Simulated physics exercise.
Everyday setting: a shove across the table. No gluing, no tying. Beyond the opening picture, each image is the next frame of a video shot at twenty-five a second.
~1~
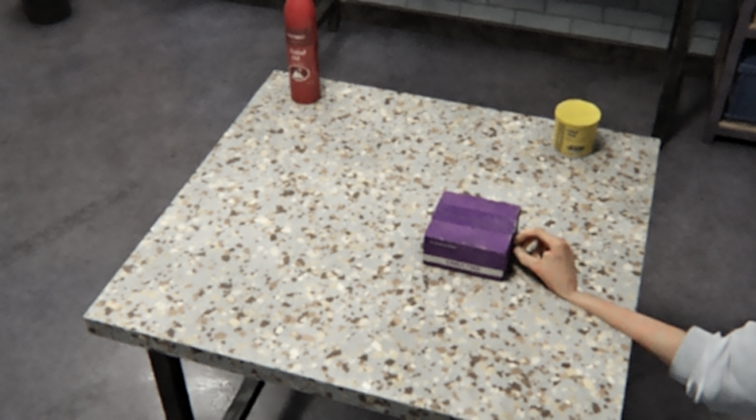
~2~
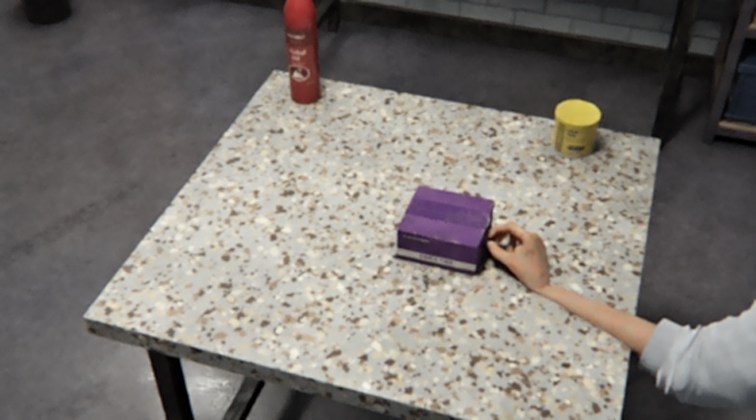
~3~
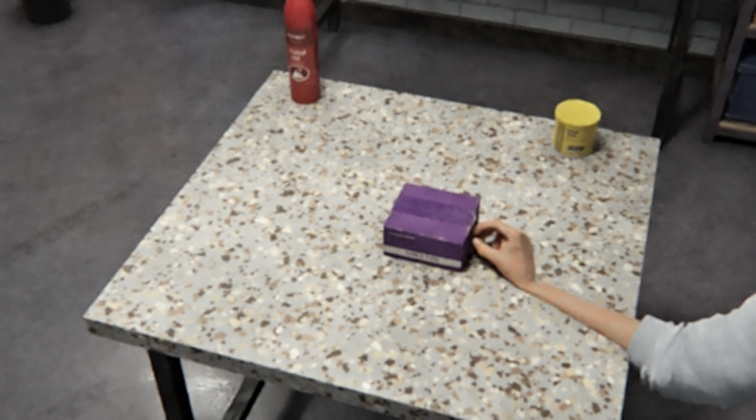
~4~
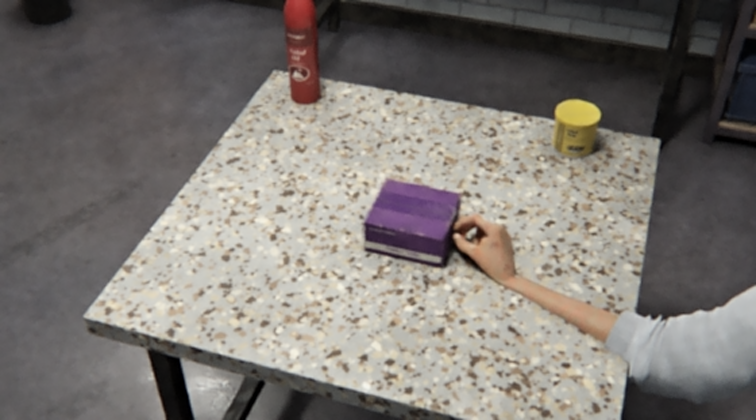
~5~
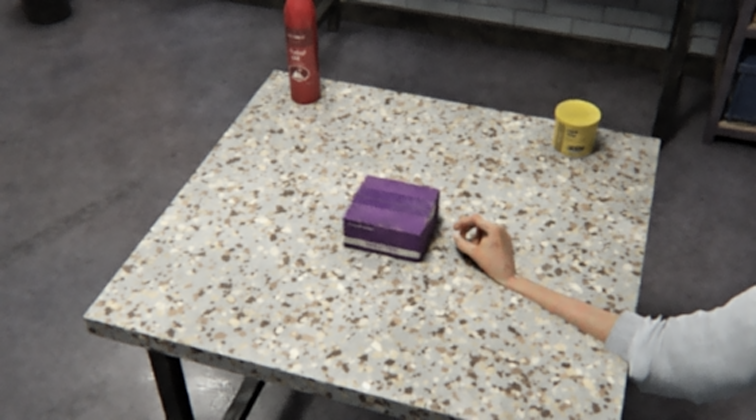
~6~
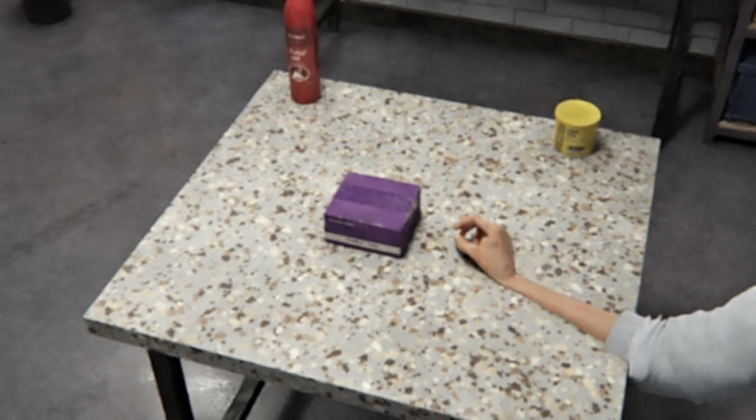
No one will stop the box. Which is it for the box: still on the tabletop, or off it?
I expect it to keep its place on the table.
Then, 0.10 s later than the last frame, purple box moved about its own width near (335, 205).
Then, 0.20 s later than the last frame, purple box moved about its own width near (308, 199).
Then, 0.30 s later than the last frame, purple box moved well along near (291, 196).
When it is over, moved from the start, purple box. End places, in pixels of the last picture, purple box near (285, 195).
